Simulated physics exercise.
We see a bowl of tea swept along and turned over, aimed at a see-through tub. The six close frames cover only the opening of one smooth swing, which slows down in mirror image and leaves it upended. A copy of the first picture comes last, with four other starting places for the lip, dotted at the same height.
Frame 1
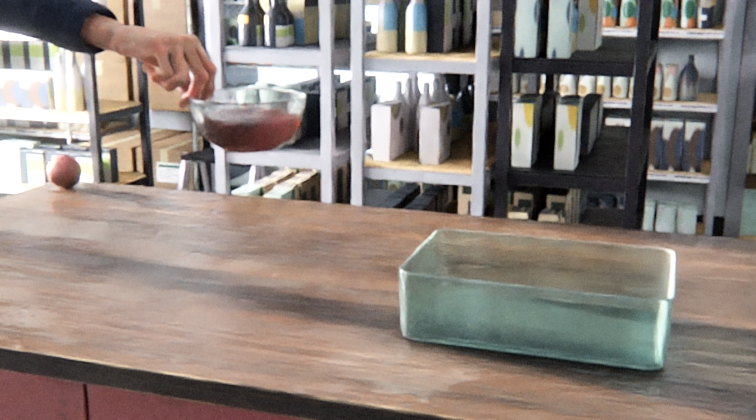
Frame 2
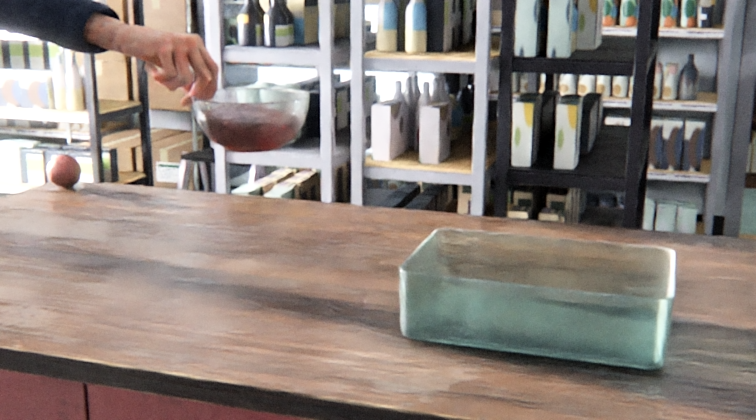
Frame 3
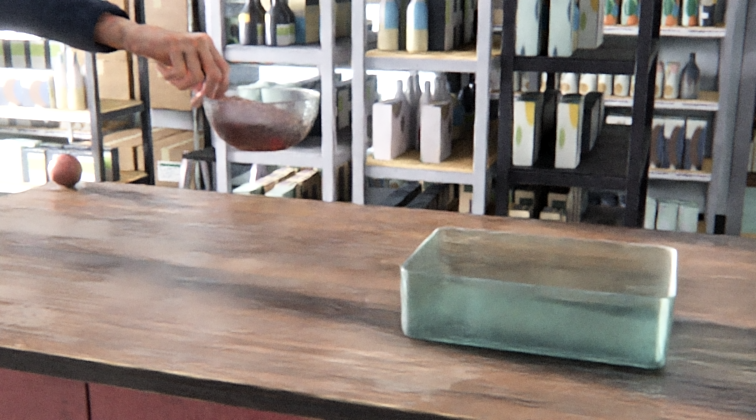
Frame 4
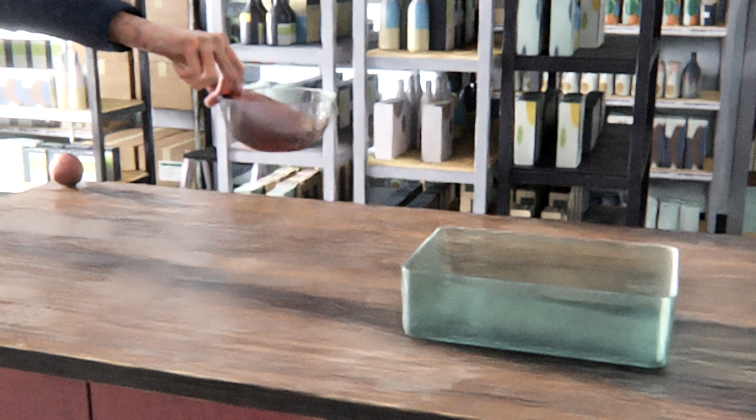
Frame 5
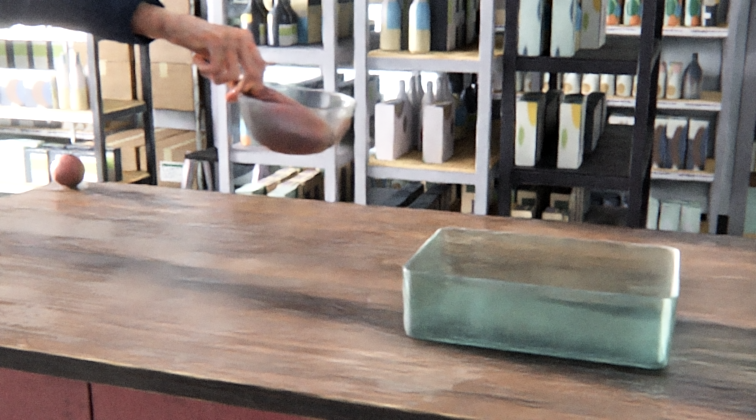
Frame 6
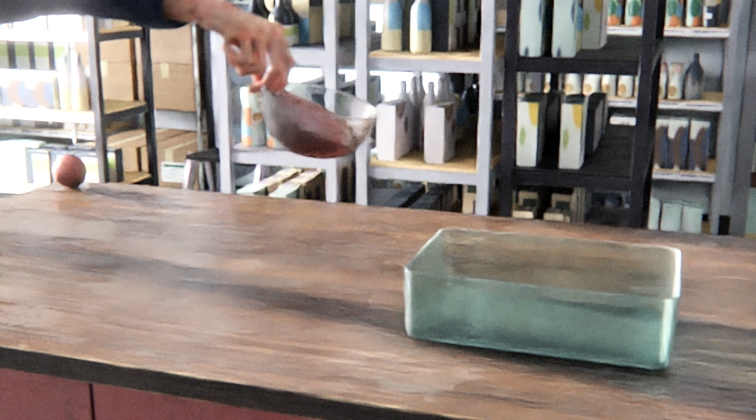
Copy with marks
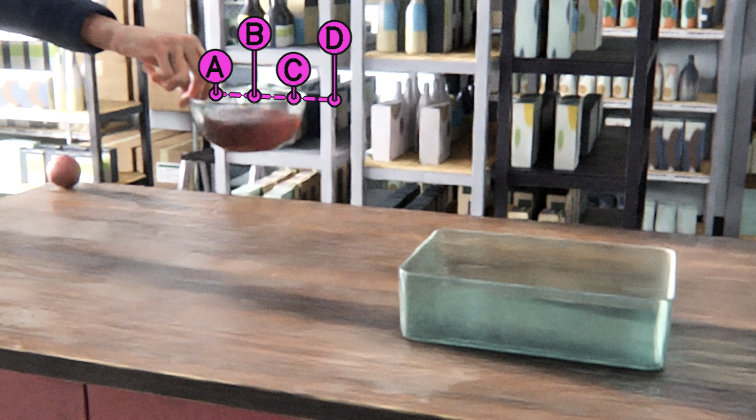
In a shop or studio lined with shelves of bottles and boxes, a brown wooden counter with a reddish front is seen from slightly above. A pale green see-through tub sits at right, a small dark red ball lies at far left, and a dark-sleeved hand holds a clear bowl of reddish-brown tea. The hand carries the bowl a short way right, gradually tilting it toward the right, while the view barely shifts.
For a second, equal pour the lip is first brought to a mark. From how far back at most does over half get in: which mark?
Go for B.
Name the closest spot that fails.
The answer is A.
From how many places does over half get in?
Three of the four.
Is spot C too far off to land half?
No, that is safe.
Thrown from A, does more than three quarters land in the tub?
No, it does not.
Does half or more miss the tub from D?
No, that is safe.
On the marked copy, A at (215, 94); B at (254, 95); C at (293, 97); D at (334, 99).
With A, about 35 % lands in the tub, 61 % falls short and 4 % goes beside or beyond.
With B, about 61 % lands in the tub, 30 % falls short and 8 % goes beside or beyond.
With C, about 77 % lands in the tub, 12 % falls short and 10 % goes beside or beyond.
With D, about 81 % lands in the tub, 5 % falls short and 14 % goes beside or beyond.
